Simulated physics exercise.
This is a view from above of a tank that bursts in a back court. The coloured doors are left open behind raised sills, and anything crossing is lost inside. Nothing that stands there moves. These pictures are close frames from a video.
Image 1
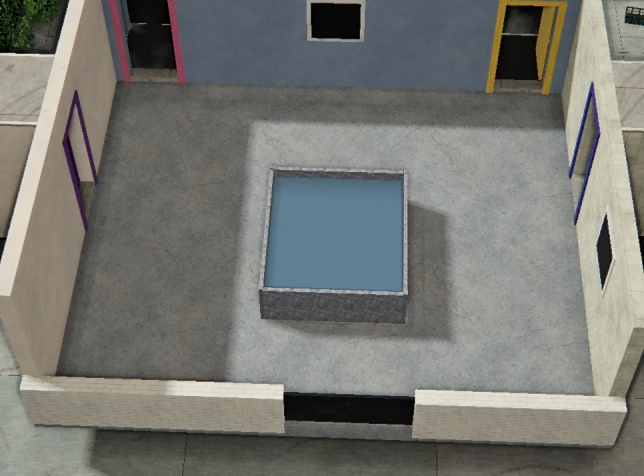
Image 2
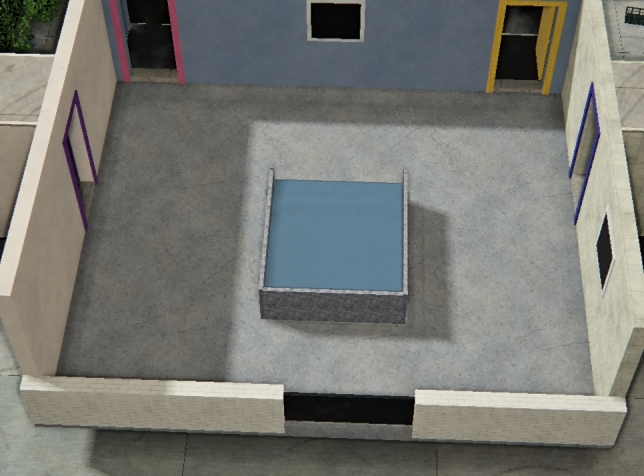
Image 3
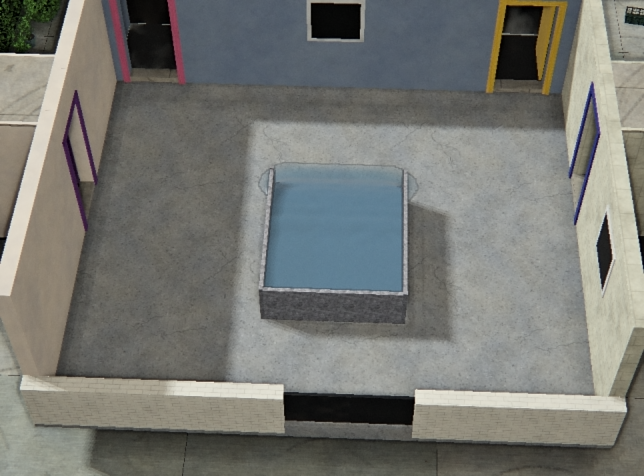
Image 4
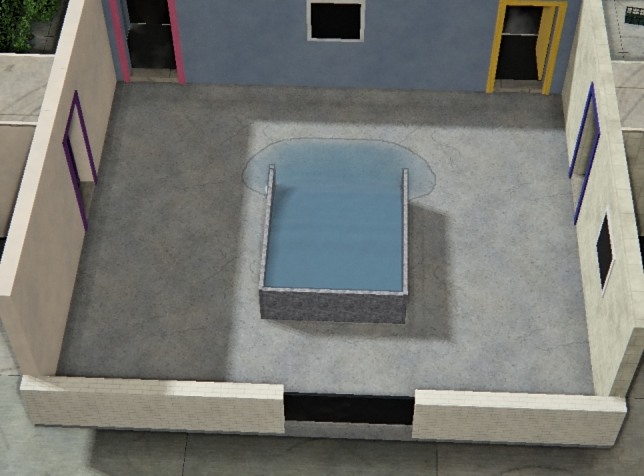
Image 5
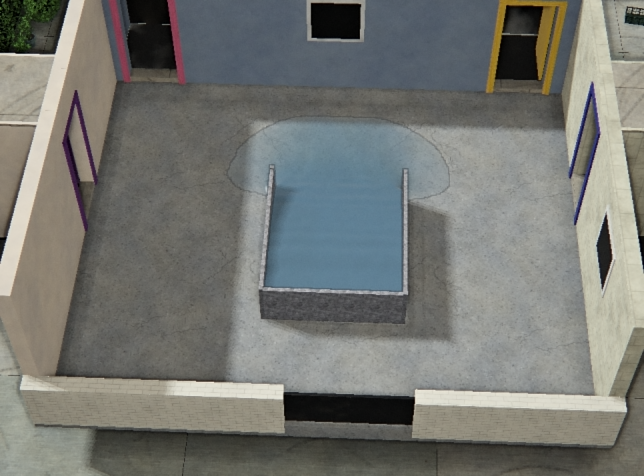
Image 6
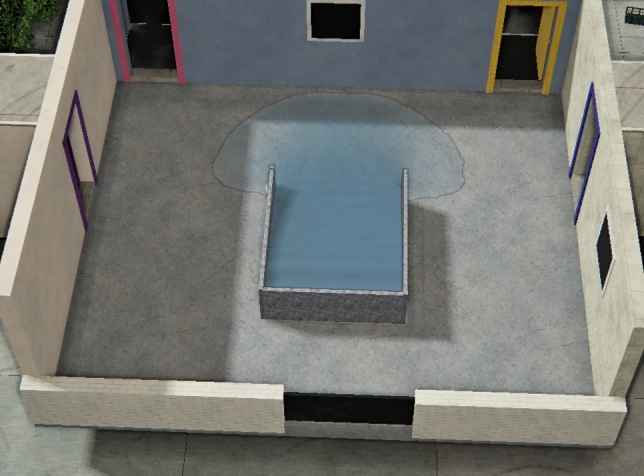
Tank of blue water in a walled court losing its far side, water pouring out and fanning across the grey floor.
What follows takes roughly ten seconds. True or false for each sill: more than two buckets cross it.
Purple door - false; blue door - false; yellow door - true; pink door - true.
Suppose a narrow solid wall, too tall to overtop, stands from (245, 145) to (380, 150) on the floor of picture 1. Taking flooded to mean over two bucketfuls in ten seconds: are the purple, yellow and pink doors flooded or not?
Here's how it goes: The purple door gets past it, then the yellow door gets past it, and the pink door doesn't get there.
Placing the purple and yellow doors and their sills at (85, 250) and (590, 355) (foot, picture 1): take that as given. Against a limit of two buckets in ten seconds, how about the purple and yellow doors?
The purple one remains below the limit, while the yellow one remains below the limit.
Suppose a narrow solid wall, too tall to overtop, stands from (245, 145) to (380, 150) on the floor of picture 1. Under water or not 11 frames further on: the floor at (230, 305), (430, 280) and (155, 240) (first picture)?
One after the other: Not flooded, clear, wet.
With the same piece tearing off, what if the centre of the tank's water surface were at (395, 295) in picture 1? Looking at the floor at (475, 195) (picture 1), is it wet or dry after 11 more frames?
Submerged.
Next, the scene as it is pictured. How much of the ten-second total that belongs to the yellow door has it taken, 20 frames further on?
Close to 15 %.
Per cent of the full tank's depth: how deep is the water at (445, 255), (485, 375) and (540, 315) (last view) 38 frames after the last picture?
About 2 per cent, then 4 per cent, then 6 per cent.
A moment on, water covers 25 % of the floor; the purple door not reached, the blue door not reached, the yellow door not reached, the pink door not reached.
Next, water covers 30 % of the floor; the purple door not reached, the blue door not reached, the yellow door wet at the sill, nothing in, the pink door wet at the sill, nothing in.
Then, water covers 40 % of the floor; the purple door wet at the sill, nothing in, the blue door wet at the sill, nothing in, the yellow door under two buckets in, the pink door under two buckets in.
Later, water covers 85 % of the floor; the purple door wet at the sill, nothing in, the blue door wet at the sill, nothing in, the yellow door over two buckets in, the pink door over two buckets in.
In the end, water covers 100 % of the floor; the purple door under two buckets in, the blue door wet at the sill, nothing in, the yellow door far over two buckets in, the pink door over two buckets in.
